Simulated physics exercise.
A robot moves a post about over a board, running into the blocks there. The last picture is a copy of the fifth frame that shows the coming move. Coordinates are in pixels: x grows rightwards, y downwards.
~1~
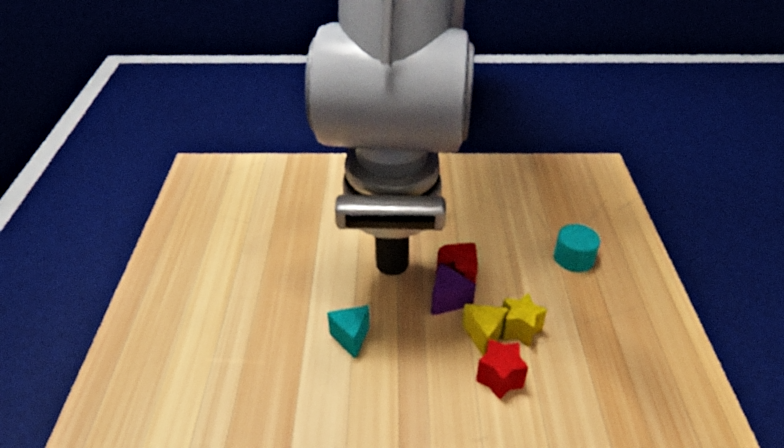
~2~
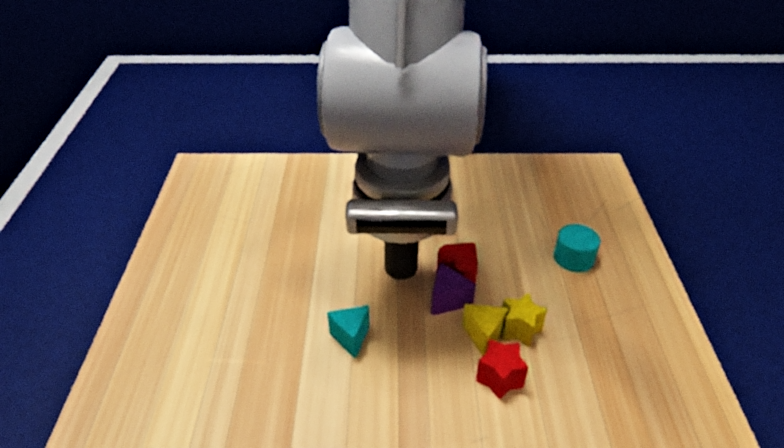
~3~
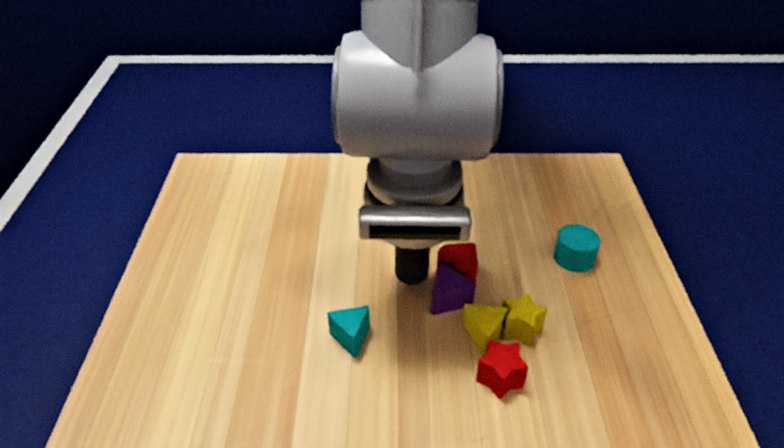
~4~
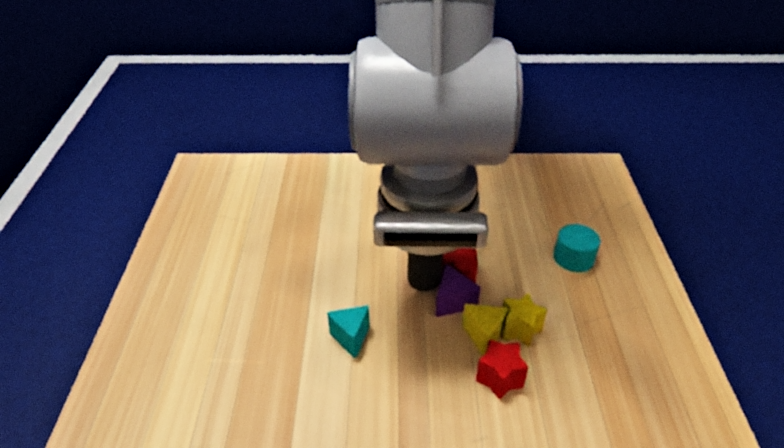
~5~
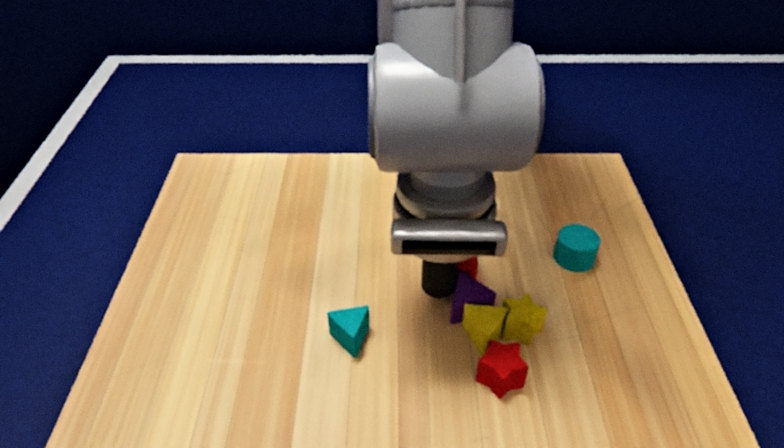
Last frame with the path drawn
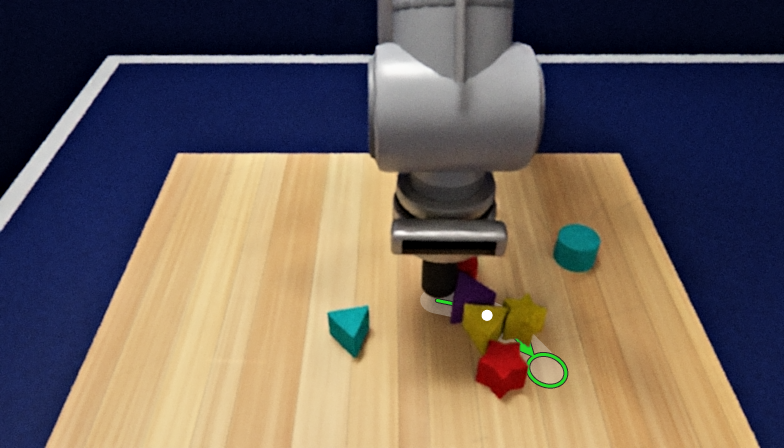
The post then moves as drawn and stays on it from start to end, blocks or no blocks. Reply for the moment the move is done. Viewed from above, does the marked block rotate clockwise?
Going by the path, yes.
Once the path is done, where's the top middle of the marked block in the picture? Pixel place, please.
Top centre: (500, 337).
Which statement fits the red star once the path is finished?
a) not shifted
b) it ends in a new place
Answer: B.
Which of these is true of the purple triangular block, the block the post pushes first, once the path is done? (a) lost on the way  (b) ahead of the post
b - ahead of the post.
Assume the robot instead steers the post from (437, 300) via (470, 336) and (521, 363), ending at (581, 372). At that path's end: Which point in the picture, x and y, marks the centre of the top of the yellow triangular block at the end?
It should be at about (624, 356).
Path on the board, from (437, 300) over (481, 310) and (515, 336) to (547, 370); the dot is on the yellow triangular block.
What follows on the original path. One third of the way, post at (484, 296); purple triangular block at (515, 305), turned 40° clockwise; yellow triangular block at (497, 322), turned 15° clockwise; yellow star at (558, 329), turned 15° anticlockwise.
Two thirds of the way, post at (519, 323); purple triangular block at (549, 337), turned 50° clockwise; yellow triangular block at (500, 336), turned 45° clockwise; red star at (502, 366), turned 20° anticlockwise; yellow star at (586, 345), turned 70° anticlockwise.
At the end, post at (551, 355); purple triangular block at (587, 366), turned 15° clockwise; yellow triangular block at (500, 337), turned 50° clockwise; red star at (502, 368), turned 20° anticlockwise; yellow star at (619, 356), turned 105° anticlockwise.
